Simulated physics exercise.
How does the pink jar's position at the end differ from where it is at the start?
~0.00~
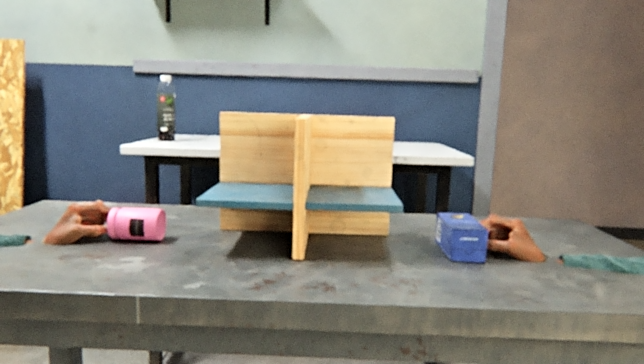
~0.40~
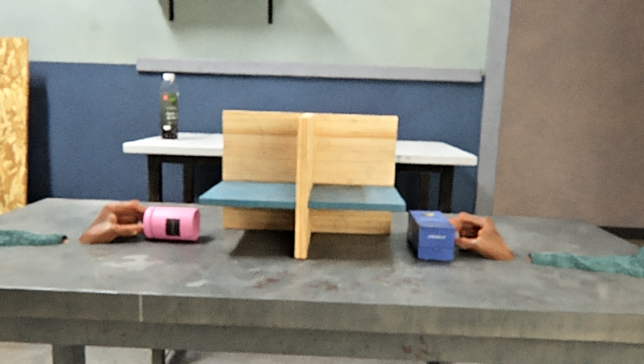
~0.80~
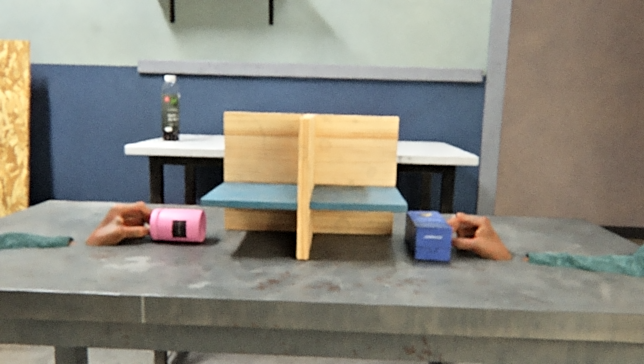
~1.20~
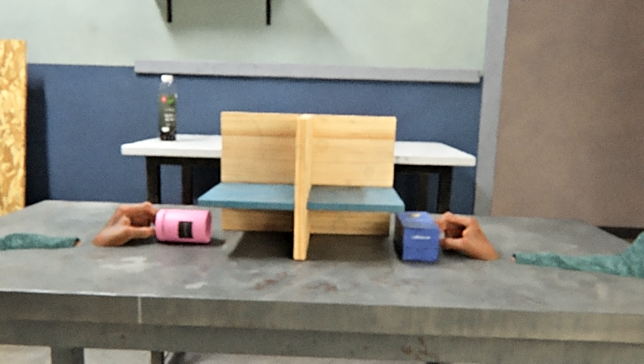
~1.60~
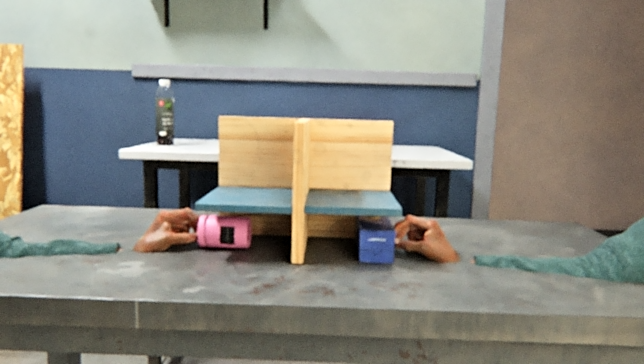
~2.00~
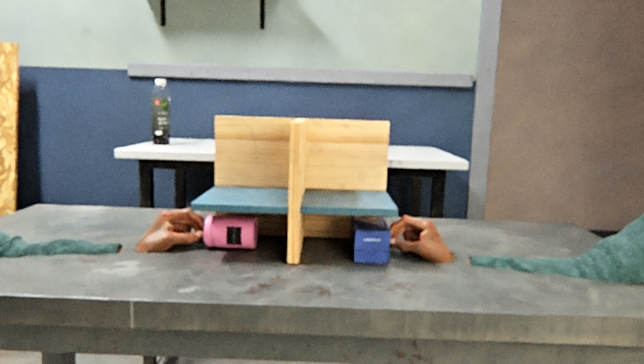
At the start the pink jar lies on the table out to the left of the shelf. By the end it is farther right, underneath the left side of the shelf.
The footage shows two hands pushing a pink jar on its side from the left and a blue carton from the right toward a wooden stand with a blue shelf, until both slide in beneath the shelf and rest on either side of the central divider.
